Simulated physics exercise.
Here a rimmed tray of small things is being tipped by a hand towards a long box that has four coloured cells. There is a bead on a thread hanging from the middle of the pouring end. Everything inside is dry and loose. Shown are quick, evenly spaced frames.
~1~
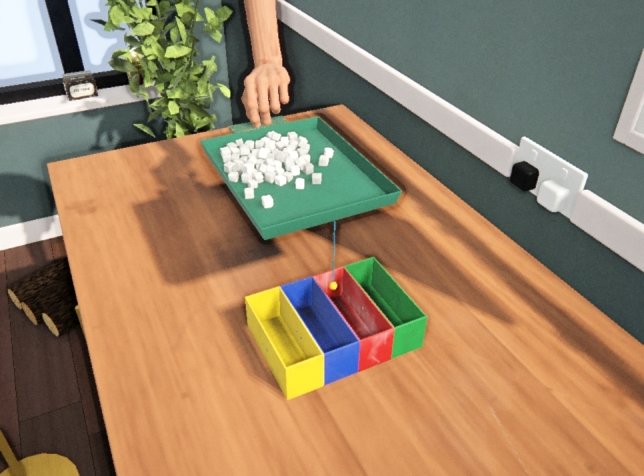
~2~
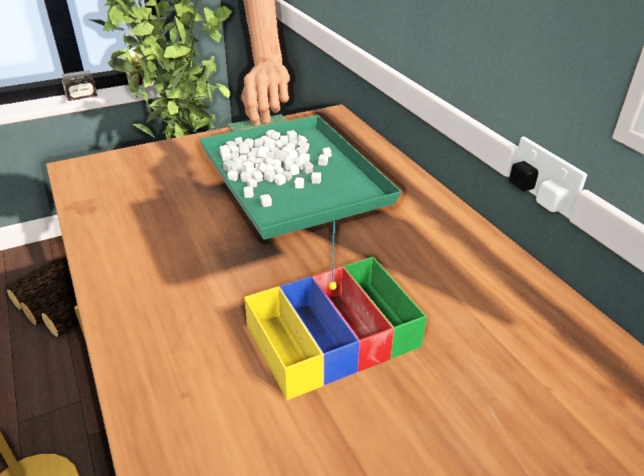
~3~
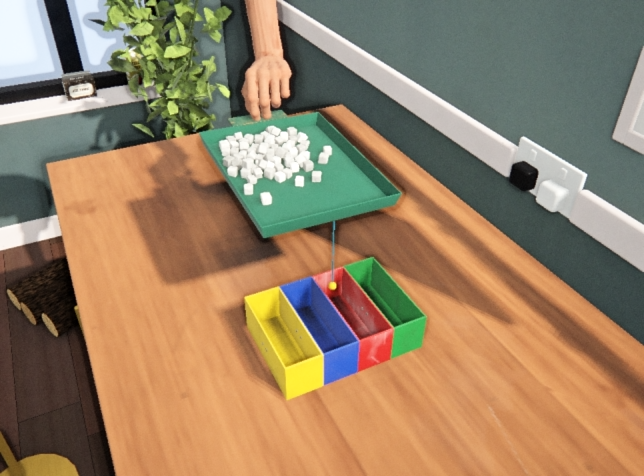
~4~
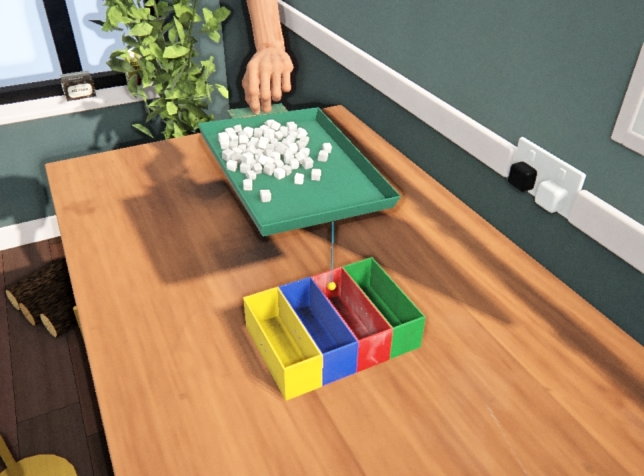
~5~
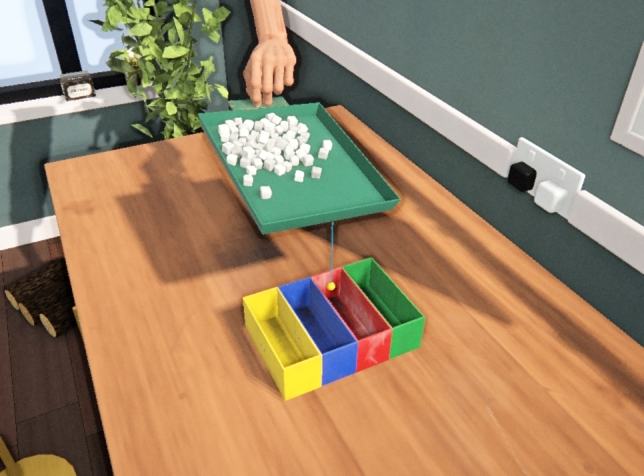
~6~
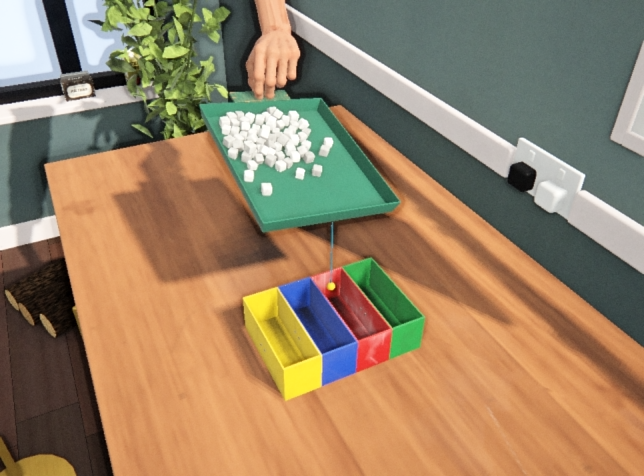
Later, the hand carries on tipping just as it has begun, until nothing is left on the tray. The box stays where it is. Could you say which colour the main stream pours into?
It pours into the green cell.
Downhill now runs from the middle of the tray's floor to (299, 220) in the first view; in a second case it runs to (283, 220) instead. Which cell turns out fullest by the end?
That yellow cell; that yellow cell.
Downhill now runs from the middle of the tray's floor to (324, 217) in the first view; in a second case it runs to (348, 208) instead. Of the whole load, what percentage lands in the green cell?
So it's 10 percent with the first slope and 40 percent with the other.
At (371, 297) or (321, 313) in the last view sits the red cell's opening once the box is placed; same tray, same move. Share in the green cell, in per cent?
About 50 and 10 per cent respectively.
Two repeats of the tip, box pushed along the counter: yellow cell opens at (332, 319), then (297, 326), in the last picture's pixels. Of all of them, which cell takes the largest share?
The cell in red, then green.
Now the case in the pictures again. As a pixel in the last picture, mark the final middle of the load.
The centre comes to rest close to (394, 319).
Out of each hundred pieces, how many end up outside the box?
It comes to some 50 in a hundred.
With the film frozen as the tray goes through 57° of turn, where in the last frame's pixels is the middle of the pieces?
Centre estimate: (357, 186).
Shortly afterwards, tray tipped steeply; all but a few on the tray; a little falling or outside the box.
Next, tray tipped right over; the bulk on the tray; a little in the green cell; a little falling or outside the box.
Some moments later, tray tipped past a quarter turn; near half in the green cell; only a few in the blue cell; only a few in the red cell; near half falling or outside the box.
In the end, tray tipped past a quarter turn; near half in the green cell; only a few in the blue cell; only a few in the red cell; none at all in the yellow cell; near half outside the box.
